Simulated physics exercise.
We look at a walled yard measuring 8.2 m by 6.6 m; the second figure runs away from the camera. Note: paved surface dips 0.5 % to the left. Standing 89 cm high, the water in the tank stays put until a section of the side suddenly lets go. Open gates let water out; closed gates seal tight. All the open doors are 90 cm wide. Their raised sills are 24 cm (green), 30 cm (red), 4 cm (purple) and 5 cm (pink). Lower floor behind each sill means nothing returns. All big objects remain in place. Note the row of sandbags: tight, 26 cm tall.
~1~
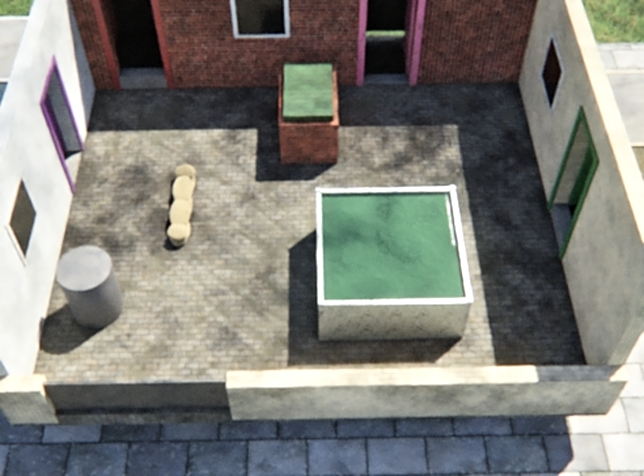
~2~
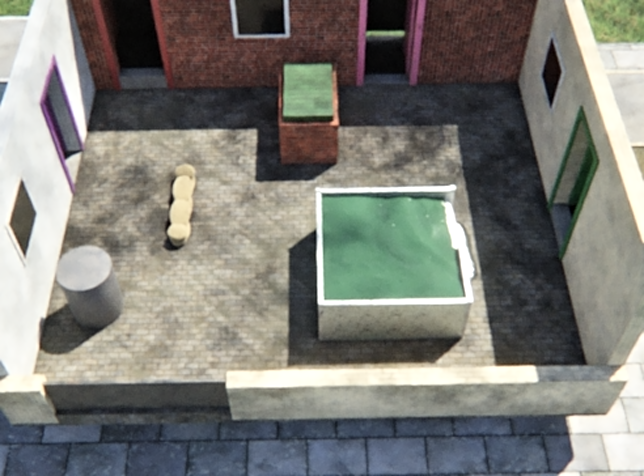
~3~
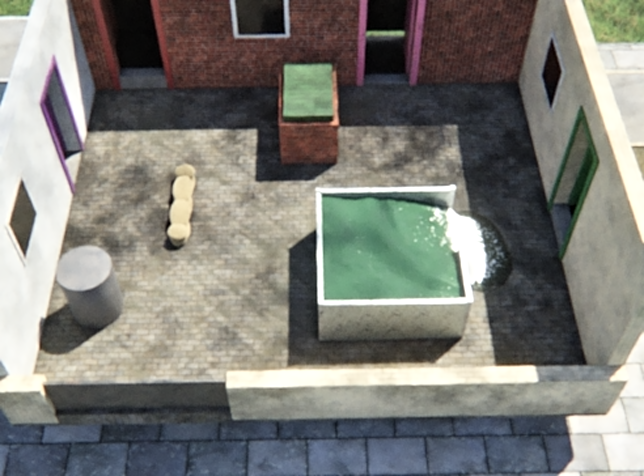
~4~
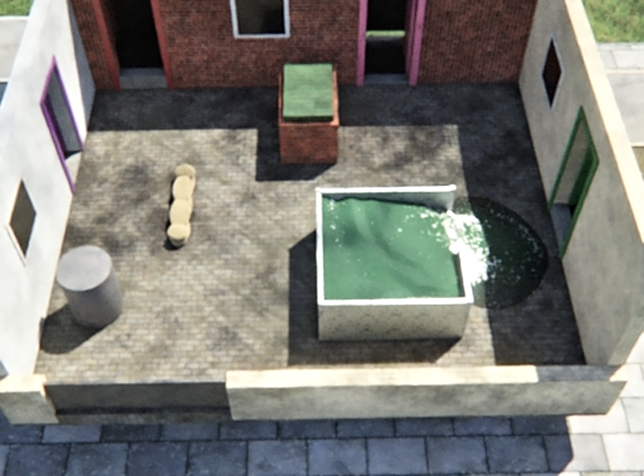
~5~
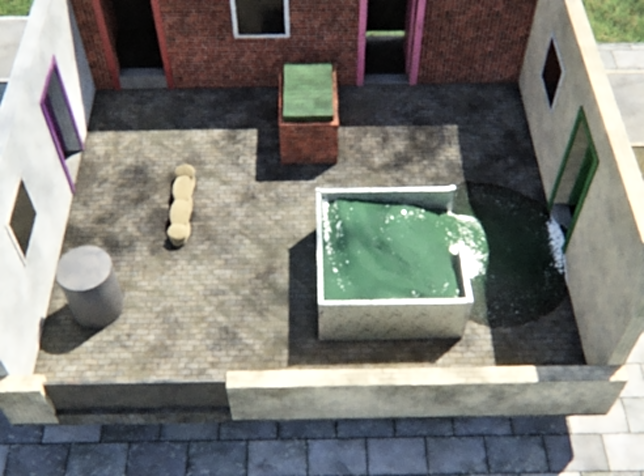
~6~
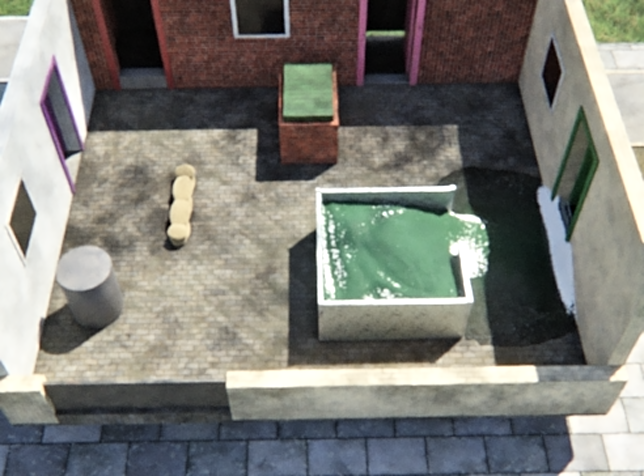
In a walled yard with a brick back wall, green water burst through the right side of a square tank, foamed onto the dark paving, and spread out until it splashed against the right wall.
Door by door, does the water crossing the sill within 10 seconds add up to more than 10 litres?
In the end the green door surpasses the limit. The red door falls short of the limit. The purple door surpasses the limit. The pink door surpasses the limit.
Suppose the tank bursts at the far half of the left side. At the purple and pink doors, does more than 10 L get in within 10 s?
Result: Purple limit passed, pink limit not passed.
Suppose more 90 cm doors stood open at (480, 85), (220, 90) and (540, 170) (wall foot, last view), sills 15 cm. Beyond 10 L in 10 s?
Per doorway, in order: Sufficient / insufficient / sufficient.
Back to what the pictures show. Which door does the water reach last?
The purple door.
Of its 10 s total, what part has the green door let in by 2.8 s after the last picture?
By that time, around 95 per cent.
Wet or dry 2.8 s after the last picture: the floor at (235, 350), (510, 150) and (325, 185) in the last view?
Well, the first is drenched, the next drenched, the last untouched by it.
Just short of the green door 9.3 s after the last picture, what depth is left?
I'd say close to 12.0 cm.
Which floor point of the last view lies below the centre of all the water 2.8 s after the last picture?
The water's centre is around (441, 244).
Then, 0.7 s after the last picture water covers 15 % of the floor and is deepest (52 cm) near (555, 241); green door 52 cm at the sill, 100 L in, red door not reached, purple door not reached, pink door not reached.
Then, 1.5 s after the last picture water covers 20 % of the floor and is deepest (45 cm) near (555, 241); green door 44 cm at the sill, 232 L in, red door not reached, purple door not reached, pink door not reached.
Then, 2.8 s after the last picture water covers 40 % of the floor and is deepest (32 cm) near (557, 250); green door 31 cm at the sill, 306 L in, red door not reached, purple door not reached, pink door 10 cm at the sill, 4 L in.
Then, 5.3 s after the last picture water covers 70 % of the floor and is deepest (21 cm) near (557, 250); green door 20 cm at the sill, 325 L in, red door 3 cm at the sill, 0 L in, purple door 2 cm at the sill, 0 L in, pink door 9 cm at the sill, 35 L in.
Then, 9.3 s after the last picture water covers 90 % of the floor and is deepest (13 cm) near (341, 115); green door 12 cm at the sill, 326 L in, red door 4 cm at the sill, 0 L in, purple door 9 cm at the sill, 19 L in, pink door 8 cm at the sill, 63 L in.
